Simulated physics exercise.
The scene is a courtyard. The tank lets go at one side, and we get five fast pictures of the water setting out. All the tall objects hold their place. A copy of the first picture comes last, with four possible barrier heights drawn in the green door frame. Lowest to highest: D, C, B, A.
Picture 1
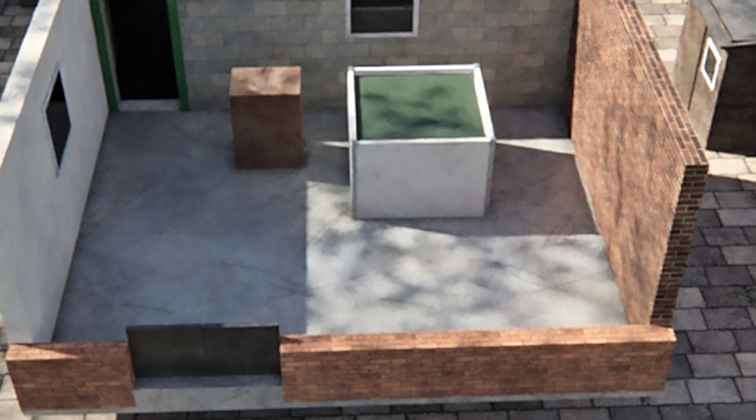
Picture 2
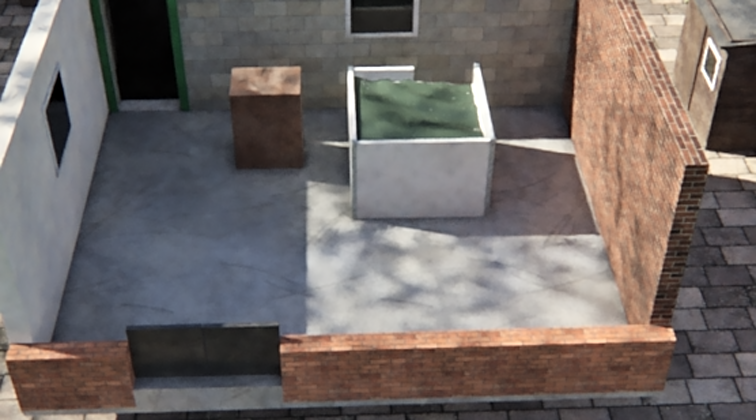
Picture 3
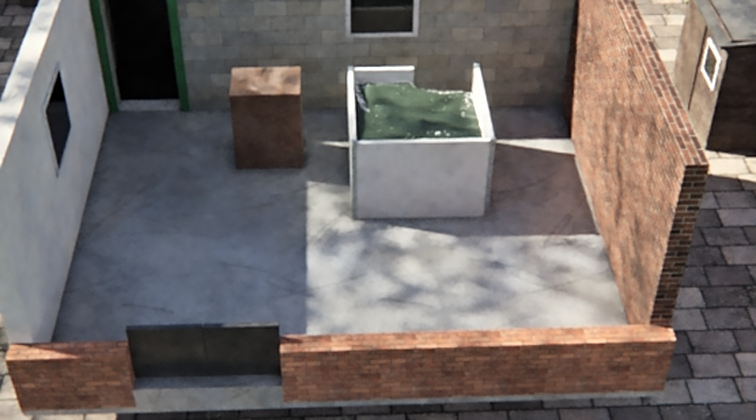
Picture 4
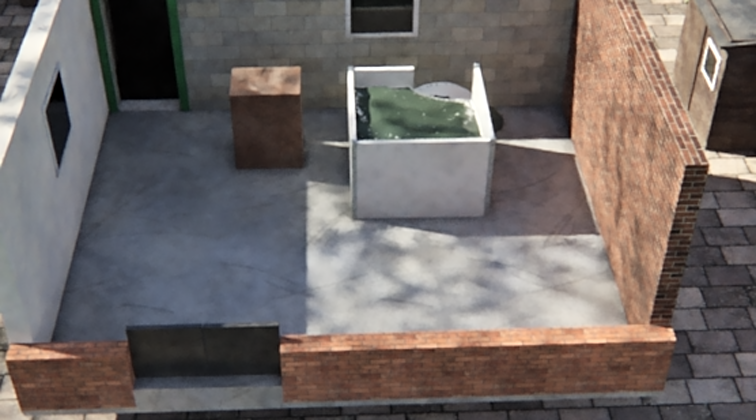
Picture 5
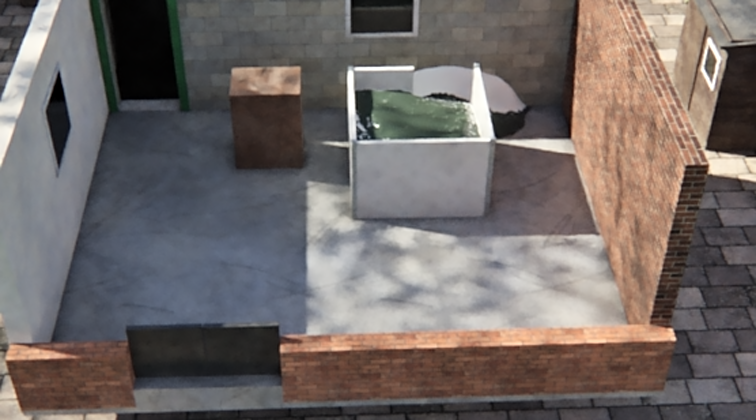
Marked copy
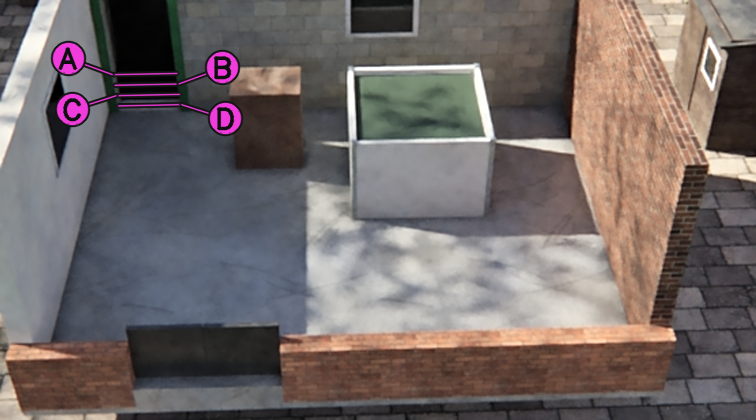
Green water sloshing in a white tank in a walled courtyard, then pouring out through its back side and spreading behind it.
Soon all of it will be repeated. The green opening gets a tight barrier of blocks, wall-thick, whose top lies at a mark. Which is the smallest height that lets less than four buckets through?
C is the one.
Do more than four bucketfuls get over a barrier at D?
Yes, that goes wrong.
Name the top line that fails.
That would be D.
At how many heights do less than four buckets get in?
Three of them.
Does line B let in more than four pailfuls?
No, not at all.
On the marked copy, A at (144, 74); B at (146, 84); C at (148, 95); D at (149, 105); from the bottom up D, C, B, A.
If A is chosen, nothing gets over.
If B is chosen, nothing gets over.
If C is chosen, a bucket or two gets in.
If D is chosen, about 10 bucketfuls get in.
